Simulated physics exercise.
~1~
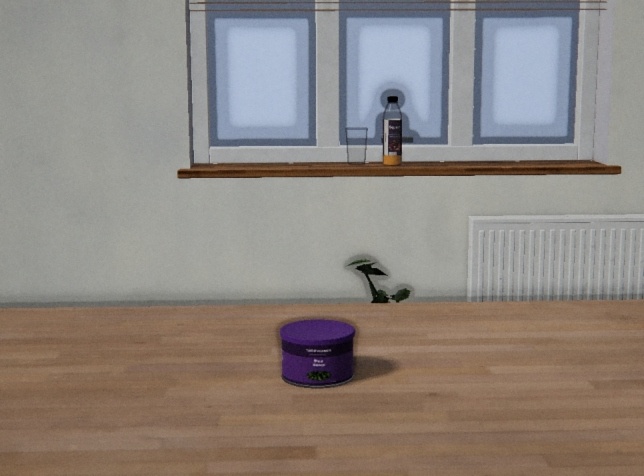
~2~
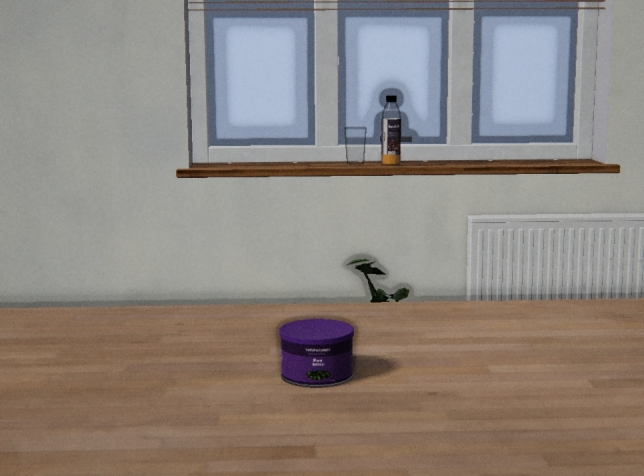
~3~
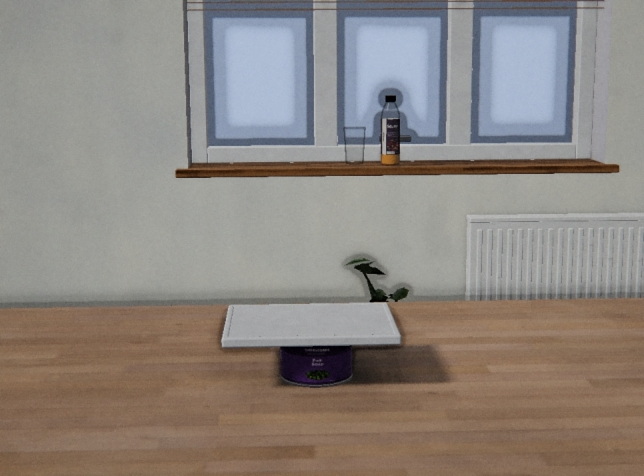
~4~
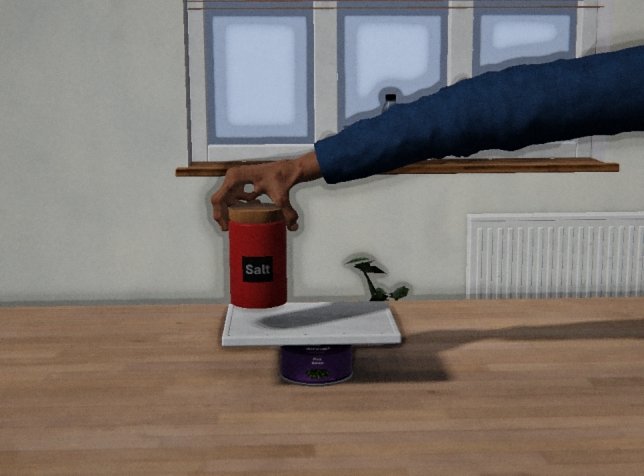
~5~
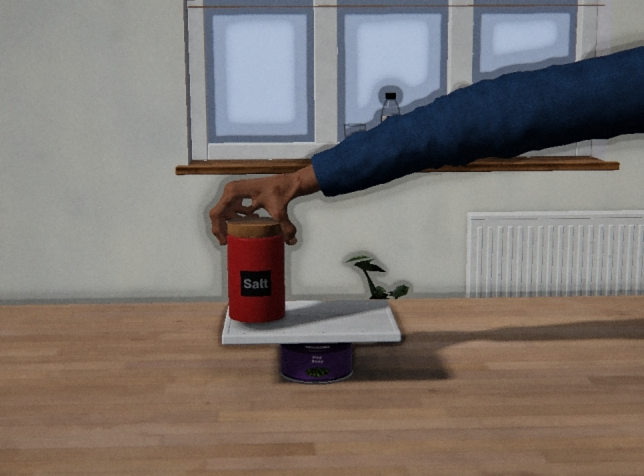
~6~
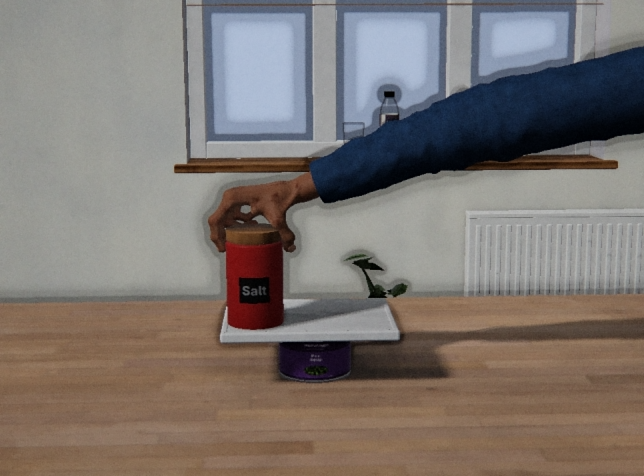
A hand in a blue sleeve reached in from the right and lowered a red salt jar onto the left side of a white lid, which had appeared on top of a purple tub on a wooden table.
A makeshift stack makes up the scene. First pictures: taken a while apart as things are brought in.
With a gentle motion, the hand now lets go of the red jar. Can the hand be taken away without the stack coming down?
The stack is too shaky.
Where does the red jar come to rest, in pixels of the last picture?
Around (123, 373).
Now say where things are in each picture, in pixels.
In the first frame, the last thing is not in view yet.
In the second frame, the last thing is not in view yet.
In the third frame, the last thing is not in view yet; white lid (310, 324).
In the fourth frame, still above its spot; red jar (258, 255); white lid (310, 323).
In the fifth frame, still above its spot; red jar (256, 269); white lid (310, 321).
In the sixth frame, in place under the hand; red jar (255, 276); white lid (309, 319).
Then, 0.60 s later than the last frame, red jar now fallen; white lid tilted by 47°.
Then, 0.80 s later than the last frame, white lid tilted by 26°.
When it is over, fallen, red jar; moved from the start, white lid; purple tub as before. End places, in pixels of the last picture, red jar near (123, 372). The stack gives way.
